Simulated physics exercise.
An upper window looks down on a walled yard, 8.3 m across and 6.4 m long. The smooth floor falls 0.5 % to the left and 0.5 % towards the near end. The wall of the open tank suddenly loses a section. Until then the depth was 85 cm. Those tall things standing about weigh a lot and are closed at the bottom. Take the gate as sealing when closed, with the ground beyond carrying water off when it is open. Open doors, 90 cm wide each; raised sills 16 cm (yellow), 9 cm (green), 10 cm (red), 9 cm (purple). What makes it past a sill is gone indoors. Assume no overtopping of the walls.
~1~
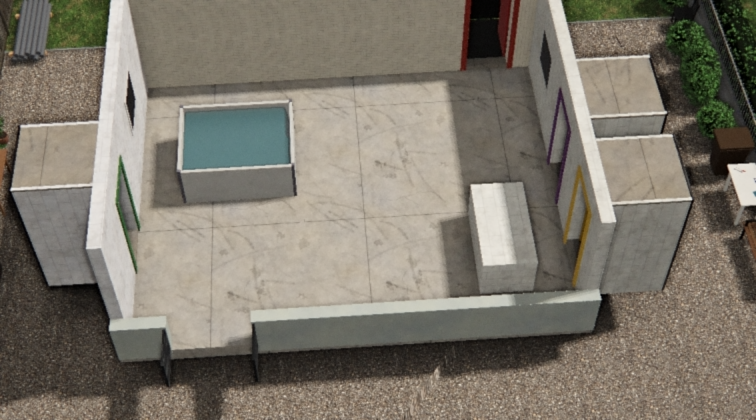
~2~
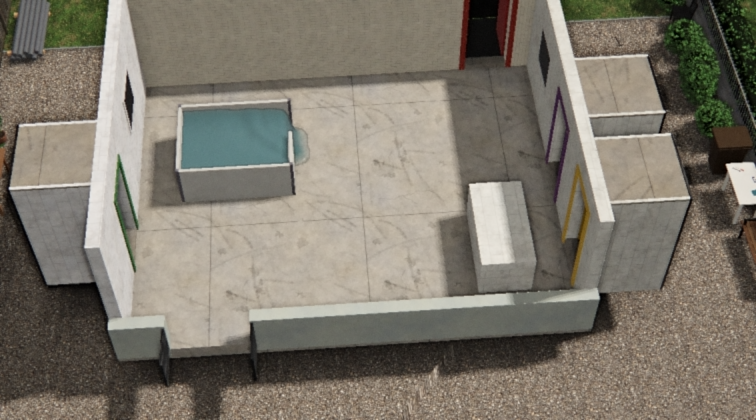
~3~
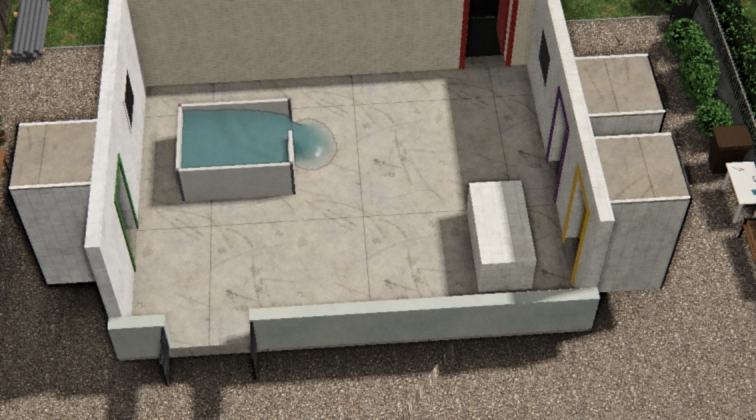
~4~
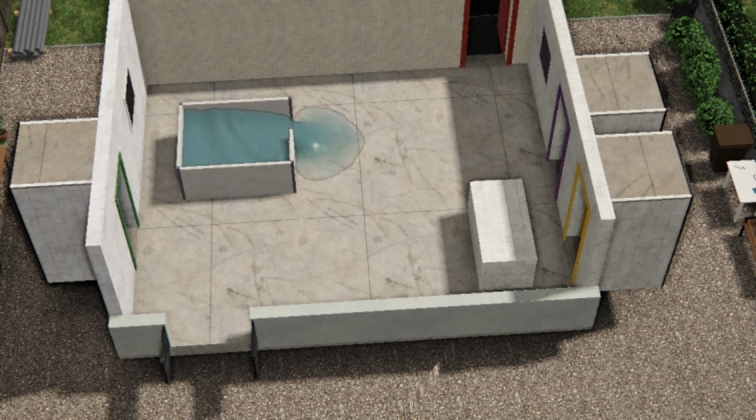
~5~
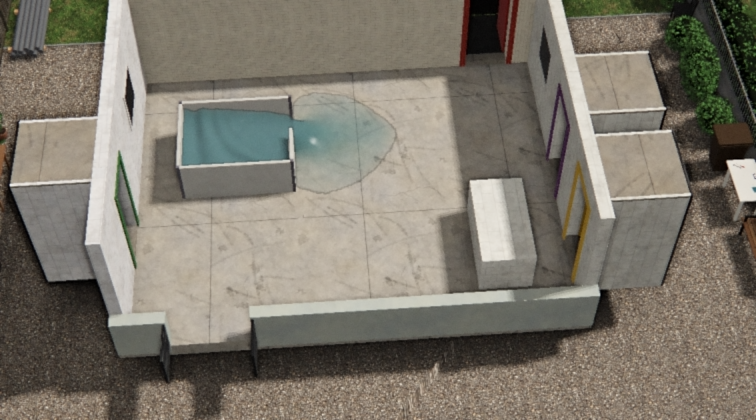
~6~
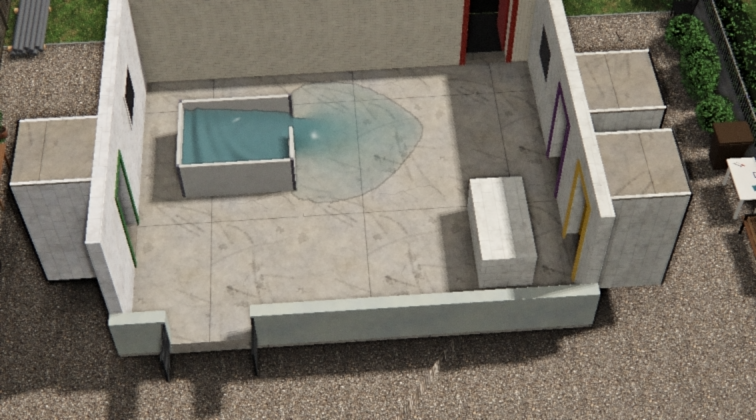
A walled yard with a pale floor held an open tank of still blue water, until part of its right side opened and water poured out, spreading rightward across the floor in a widening, thinning fan.
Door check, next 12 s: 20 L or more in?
At the yellow door the total will be lower than the limit. At the green door the total will be lower than the limit. At the red door the total will be higher than the limit. At the purple door the total will be higher than the limit.
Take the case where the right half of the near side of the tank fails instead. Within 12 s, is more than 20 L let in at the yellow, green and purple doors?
Then: Yellow short of it, green short of it, purple short of it.
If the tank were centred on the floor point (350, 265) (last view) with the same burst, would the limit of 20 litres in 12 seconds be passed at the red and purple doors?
Then: Red past it, purple not over.
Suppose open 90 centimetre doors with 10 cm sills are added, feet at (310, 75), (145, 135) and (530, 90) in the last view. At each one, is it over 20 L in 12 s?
In that order: Short of it, short of it, beyond it.
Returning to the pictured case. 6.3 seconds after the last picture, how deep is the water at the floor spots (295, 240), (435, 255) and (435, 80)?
1, 4, 10 cm.
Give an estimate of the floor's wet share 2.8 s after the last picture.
Around 50 per cent.
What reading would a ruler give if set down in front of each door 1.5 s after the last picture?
In centimetres, the yellow door has 0, the green door 0, the red door 11 and the purple door 12.
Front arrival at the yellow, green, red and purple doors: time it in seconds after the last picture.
Door times: Yellow 2.2 s / green 9.5 s / red 0.9 s / purple 1.1 s.
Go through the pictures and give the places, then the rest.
In the first frame, still water, 85 cm deep, in the open tank at (236, 138).
In the second frame, water pours out at (290, 137) and has run 0.5 m, to (300, 162); typically 8 cm deep outside, 85 cm at the open tank's back.
In the third frame, the front is at (332, 152), 0.9 m from the gap at (290, 137); 0.8 m2 of floor is under water; 85 cm left at the back of the open tank.
In the fourth frame, the front is at (359, 147), 1.4 m from the gap at (291, 136); 1.9 m2 of floor is under water; 85 cm left at the back of the open tank.
In the fifth frame, water pours out at (291, 135) and has run 2.1 m, to (392, 131); typically 5 cm deep outside, 79 cm at the open tank's back.
In the sixth frame, water pours out at (291, 134) and has run 2.7 m, to (417, 126); typically 4 cm deep outside, 72 cm at the open tank's back.
Then, 0.7 s after the last picture water covers 35 % of the floor and is deepest (40 cm) near (300, 139); yellow door not reached, green door not reached, red door not reached, purple door not reached.
Then, 1.5 s after the last picture water covers 40 % of the floor and is deepest (42 cm) near (530, 75); yellow door not reached, green door not reached, red door 11 cm at the sill, 0 L in, purple door 12 cm at the sill, 0 L in.
Then, 2.8 s after the last picture water covers 50 % of the floor and is deepest (26 cm) near (528, 63); yellow door 3 cm at the sill, 0 L in, green door not reached, red door 17 cm at the sill, 12 L in, purple door 17 cm at the sill, 47 L in.
Then, 6.3 s after the last picture water covers 65 % of the floor and is deepest (18 cm) near (569, 306); yellow door 13 cm at the sill, 0 L in, green door not reached, red door 11 cm at the sill, 69 L in, purple door 12 cm at the sill, 85 L in.
Then, 11.3 s after the last picture water covers 95 % of the floor and is deepest (12 cm) near (560, 307); yellow door 11 cm at the sill, 1 L in, green door 8 cm at the sill, 0 L in, red door 5 cm at the sill, 70 L in, purple door 9 cm at the sill, 91 L in.
